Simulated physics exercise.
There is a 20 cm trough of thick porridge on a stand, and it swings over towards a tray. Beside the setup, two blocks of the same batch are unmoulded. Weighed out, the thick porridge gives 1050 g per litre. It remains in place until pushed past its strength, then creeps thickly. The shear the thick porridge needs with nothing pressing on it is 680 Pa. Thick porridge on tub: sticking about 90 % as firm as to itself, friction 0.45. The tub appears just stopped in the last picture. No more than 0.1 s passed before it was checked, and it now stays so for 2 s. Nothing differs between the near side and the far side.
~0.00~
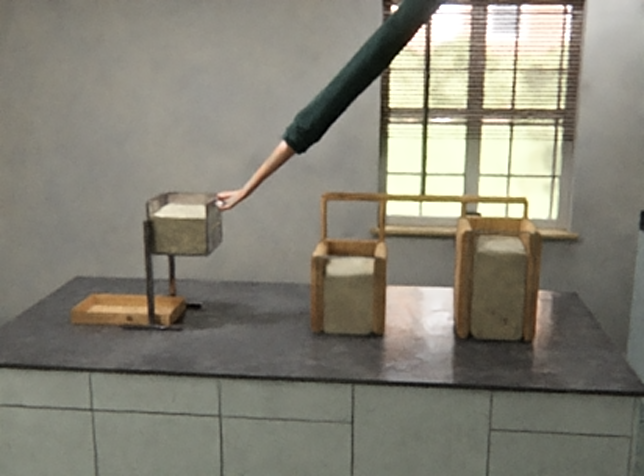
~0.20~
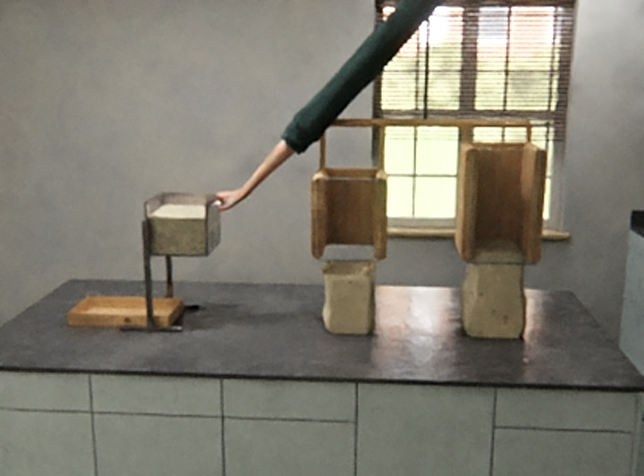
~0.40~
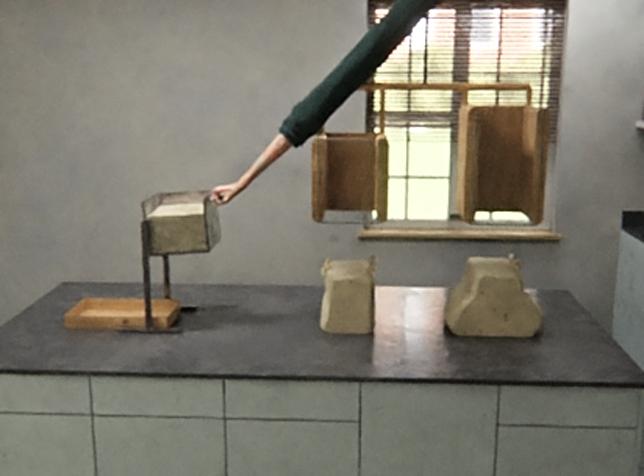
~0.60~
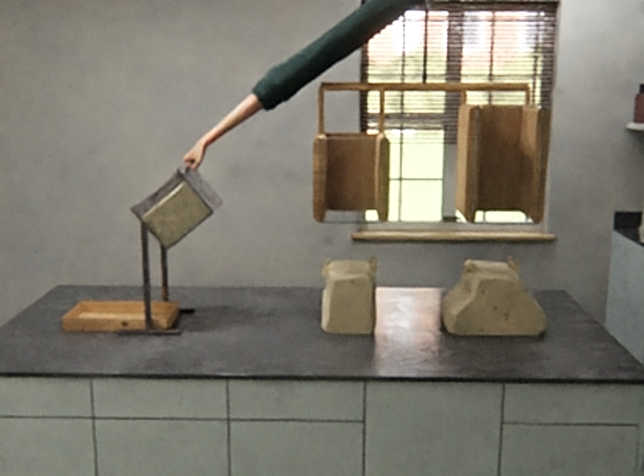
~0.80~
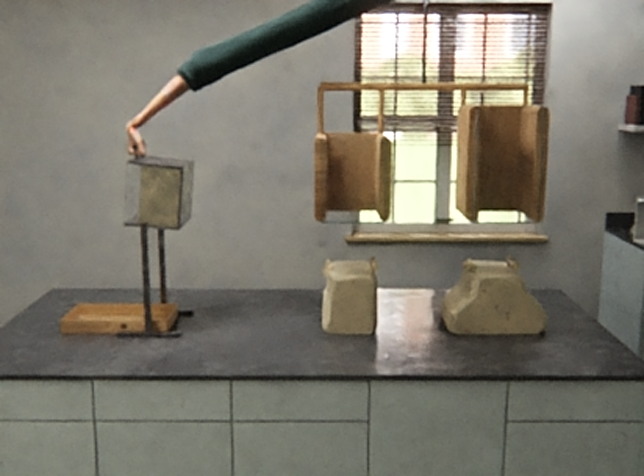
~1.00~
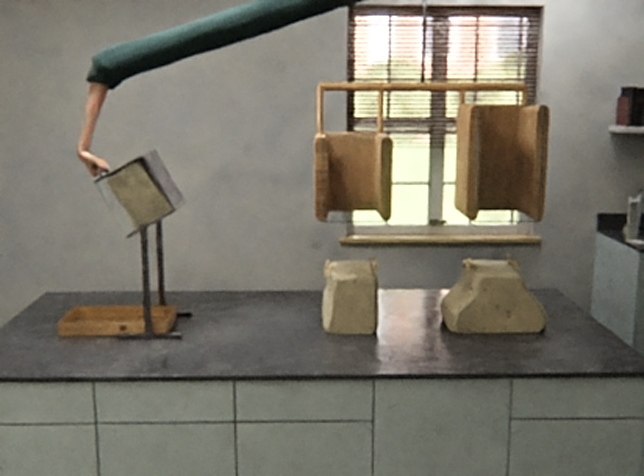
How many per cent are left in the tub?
About 0 %.
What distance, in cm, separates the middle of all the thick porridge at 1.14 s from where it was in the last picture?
Something like 6 cm, I'd say.
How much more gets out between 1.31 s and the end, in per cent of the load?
Load share from then on: Near 25 %.
After 1.14 s, the tub is at 118 degrees and holds 89 %.
After 1.31 s, the tub is at 118 degrees and holds 23 %.
After 1.48 s, the tub is at 118 degrees and holds 0 %.
After 1.65 s, the tub is at 118 degrees and holds 0 %.
After 3.00 s, at the end, the tub is at 118 degrees and holds 0 %.
